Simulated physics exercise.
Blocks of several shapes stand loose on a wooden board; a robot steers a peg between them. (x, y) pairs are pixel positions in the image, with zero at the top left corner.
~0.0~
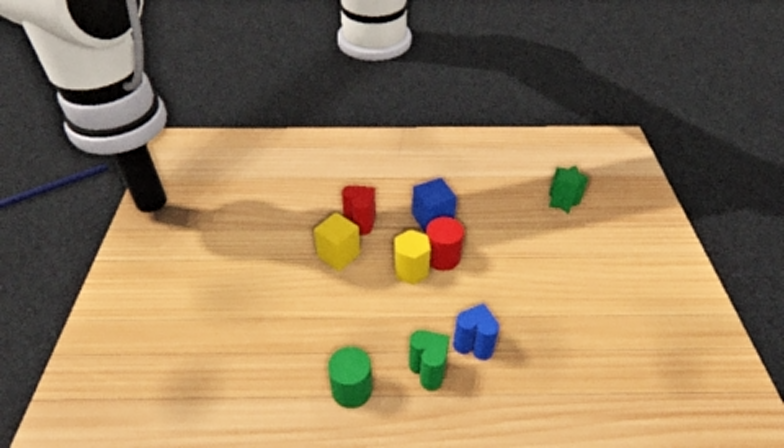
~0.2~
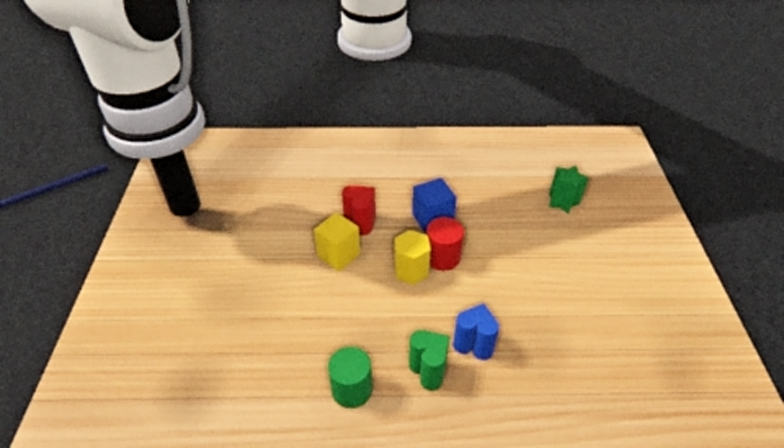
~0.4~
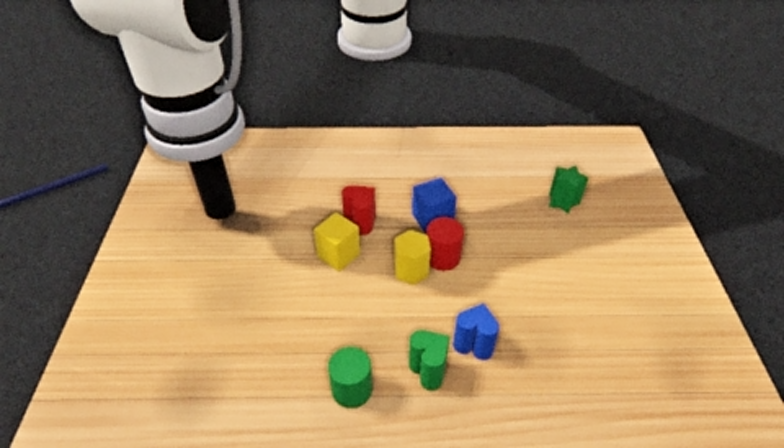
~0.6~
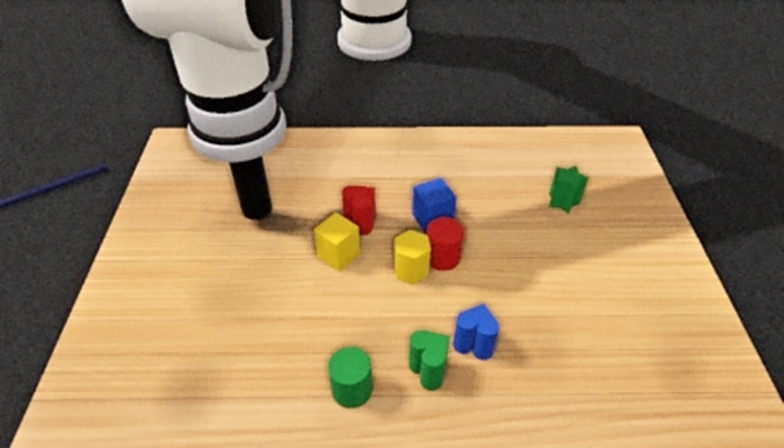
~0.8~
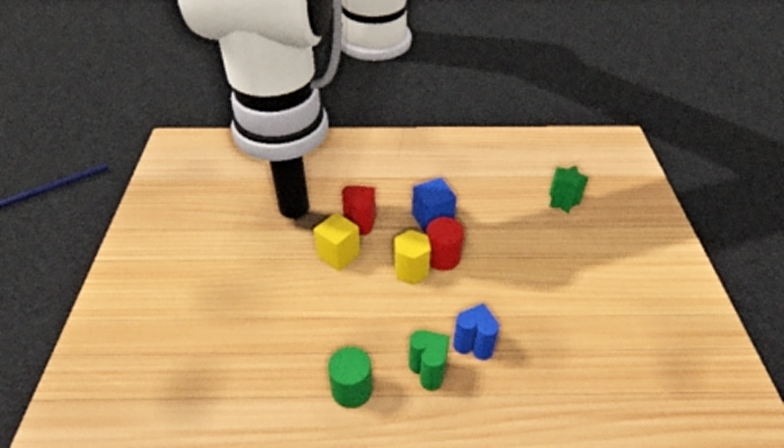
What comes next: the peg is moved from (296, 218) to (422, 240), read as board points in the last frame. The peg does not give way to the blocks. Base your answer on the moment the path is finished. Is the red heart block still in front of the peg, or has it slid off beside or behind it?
Prediction: Slipped aside.
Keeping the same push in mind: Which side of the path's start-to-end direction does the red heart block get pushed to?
The red heart block is shifted sideways to the left, facing along the path from start to end.
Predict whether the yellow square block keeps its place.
That block is going to be left alone.
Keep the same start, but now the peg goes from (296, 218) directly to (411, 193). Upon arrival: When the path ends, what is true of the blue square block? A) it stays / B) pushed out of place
My answer is option A.
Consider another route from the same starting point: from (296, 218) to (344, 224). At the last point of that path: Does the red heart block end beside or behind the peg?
No, that is not how it ends up.
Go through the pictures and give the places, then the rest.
In the first frame, tip of the peg at (152, 203), middles of tops, yellow square block at (336, 228), red heart block at (359, 194), blue square block at (435, 191), red disc at (446, 230).
In the second frame, peg at (186, 207), nothing pushed.
In the third frame, peg at (221, 209), nothing pushed.
In the fourth frame, peg at (257, 210), nothing pushed.
In the fifth frame, peg at (294, 208), yellow square block at (336, 228), red heart block at (359, 194), blue square block at (435, 191), red disc at (446, 230).
The first path, step by step. One third of the way, peg at (337, 215); red heart block at (366, 194).
Two thirds of the way, peg at (379, 223); red heart block at (399, 192).
At the end, peg at (423, 230); yellow square block unmoved; red heart block at (409, 190), turned 45° anticlockwise; blue square block at (443, 187), turned 20° clockwise; red disc at (449, 232).
